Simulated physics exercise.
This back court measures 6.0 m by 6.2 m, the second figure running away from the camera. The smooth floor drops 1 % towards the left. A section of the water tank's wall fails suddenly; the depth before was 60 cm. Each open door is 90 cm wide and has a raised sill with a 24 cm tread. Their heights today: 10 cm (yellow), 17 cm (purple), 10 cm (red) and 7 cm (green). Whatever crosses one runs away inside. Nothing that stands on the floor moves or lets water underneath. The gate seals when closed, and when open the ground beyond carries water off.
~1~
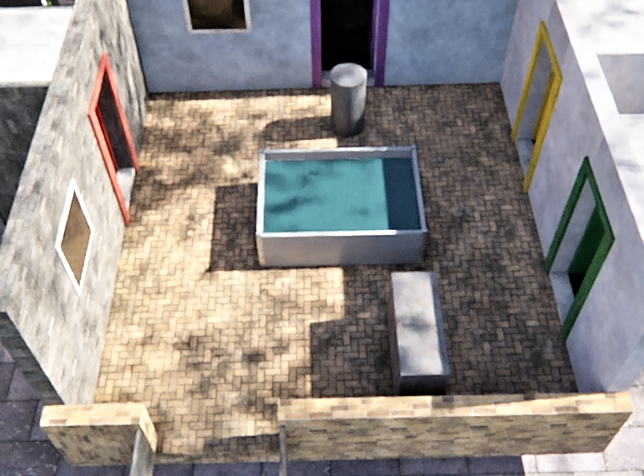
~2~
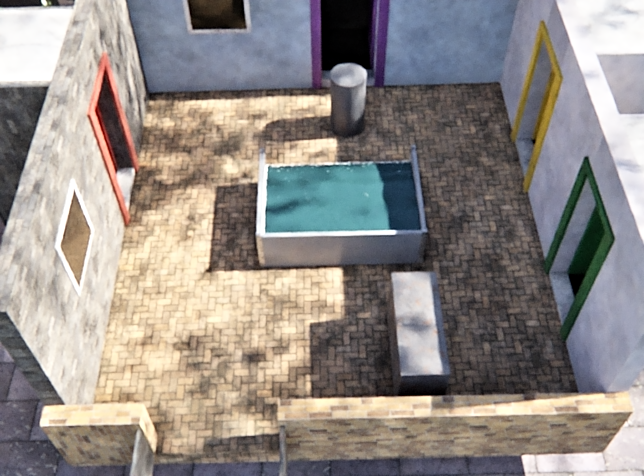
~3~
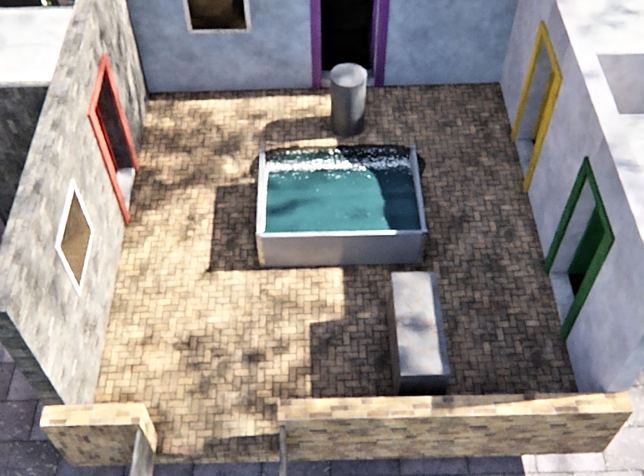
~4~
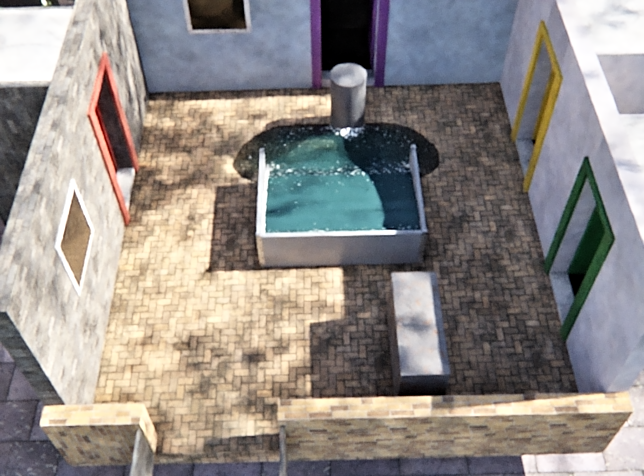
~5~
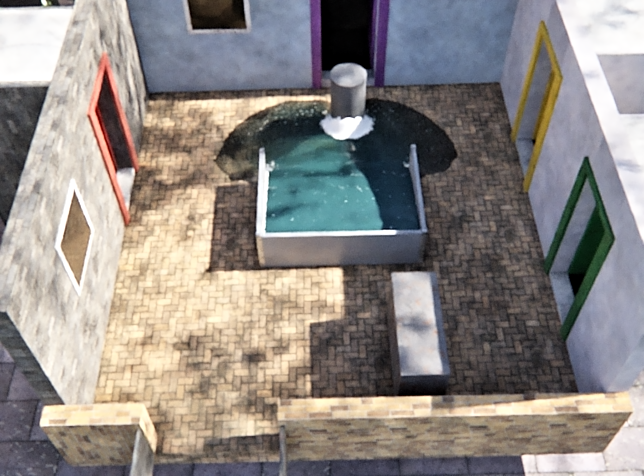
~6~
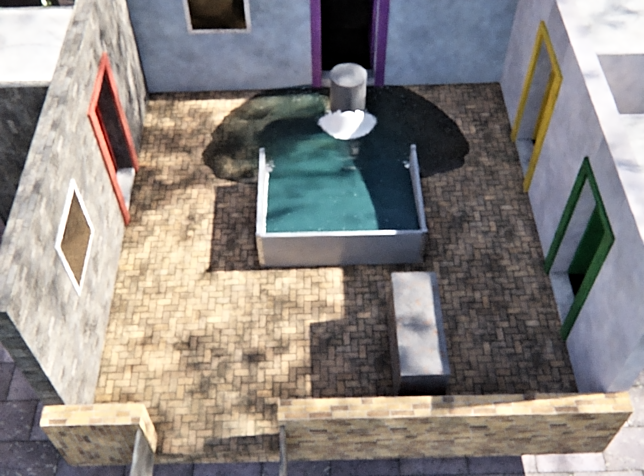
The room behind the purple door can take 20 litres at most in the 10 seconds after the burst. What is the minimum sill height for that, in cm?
Some 15 cm above the ground.
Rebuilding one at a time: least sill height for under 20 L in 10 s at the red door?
Roughly 6.0 cm at red.
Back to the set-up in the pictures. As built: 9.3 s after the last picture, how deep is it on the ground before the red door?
About 7.5 cm.
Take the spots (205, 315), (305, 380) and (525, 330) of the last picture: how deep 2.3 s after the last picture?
Roughly 0, 0 and 0 cm, in turn.
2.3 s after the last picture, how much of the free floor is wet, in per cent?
About 45 per cent.
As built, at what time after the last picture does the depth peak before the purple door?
At about 1.0 s.
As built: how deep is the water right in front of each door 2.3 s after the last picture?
In cm: Yellow 7, purple 11, red 7, green 0.
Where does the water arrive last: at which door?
The green one.
Then, 0.7 s after the last picture water covers 25 % of the floor, deepest (36 cm) near (342, 142); 20 cm at the purple door, 3 litres in over its 17 cm sill.
Then, 2.3 s after the last picture water covers 45 % of the floor, deepest (30 cm) near (149, 102); 11 cm at the purple door, 13 litres in over its 17 cm sill.
Then, 9.3 s after the last picture water covers 95 % of the floor, deepest (11 cm) near (88, 436); 4 cm at the purple door, 14 litres in over its 17 cm sill.
At the purple door as built, the water peaked near 22 cm, 1.1 s after the last picture.
Run again over the same 10 s with other heights there, 26 litres in over 14 cm, 8 litres over 18.5 cm. The limit of 20 litres is kept from about 15 cm up.
